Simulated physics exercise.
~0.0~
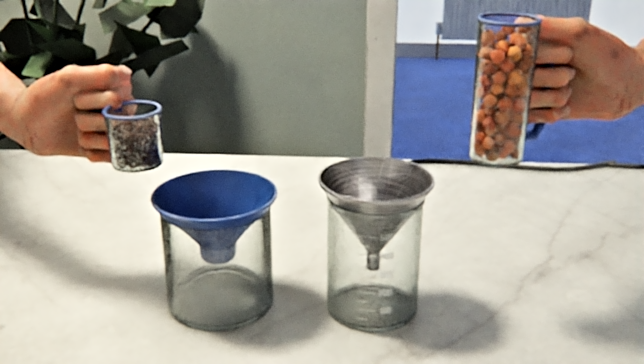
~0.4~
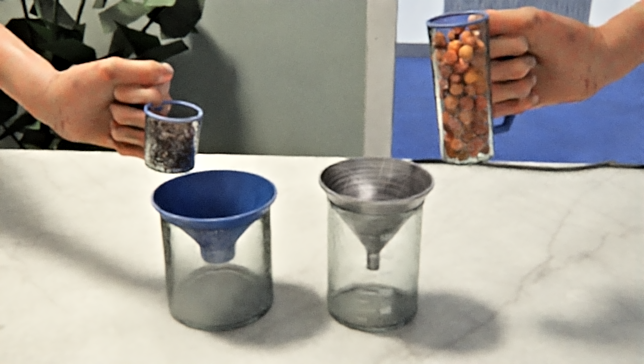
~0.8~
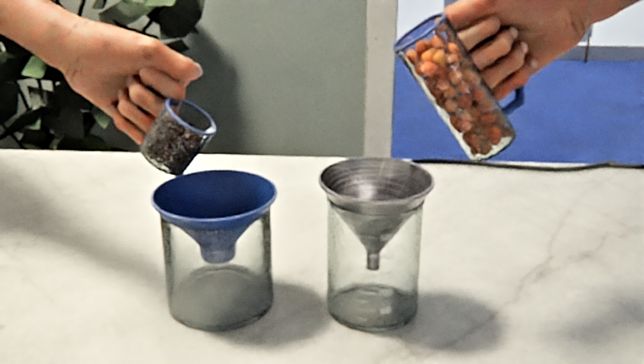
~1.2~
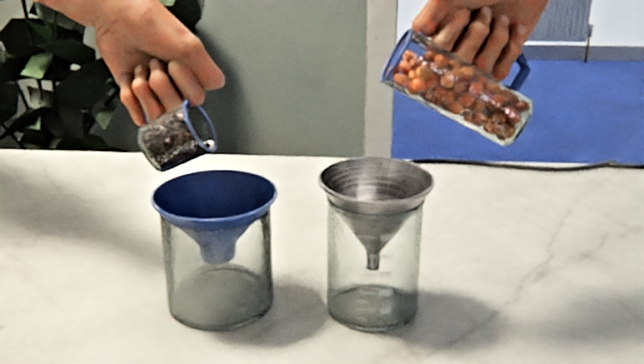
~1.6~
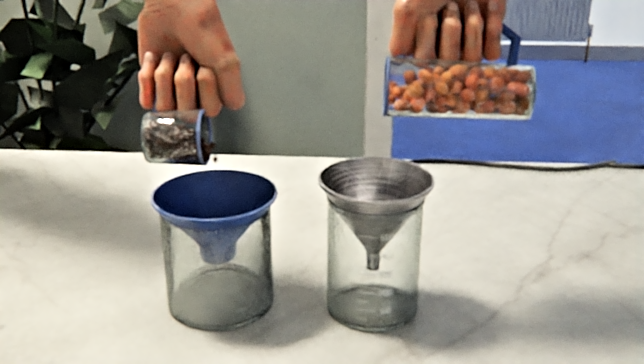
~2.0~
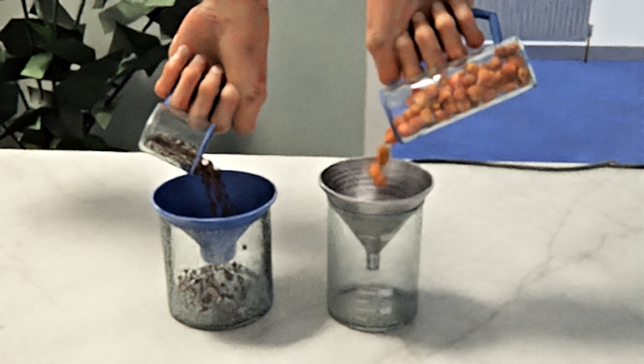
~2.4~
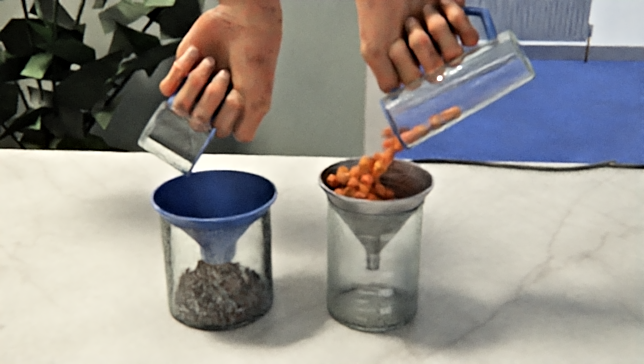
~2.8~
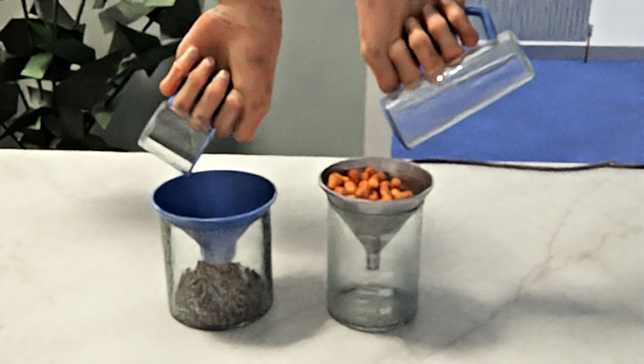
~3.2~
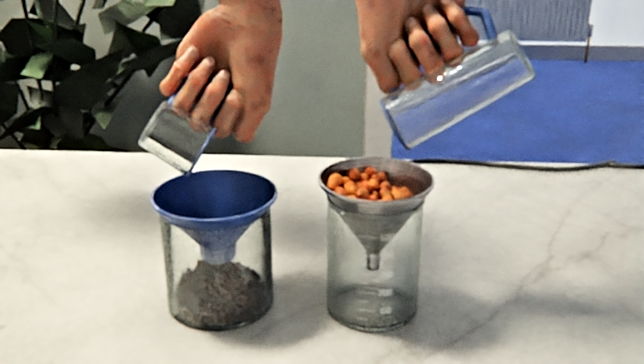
Hands tipping two cups over funnels, dark flakes falling through into the left jar, orange pieces staying stuck in the right funnel.
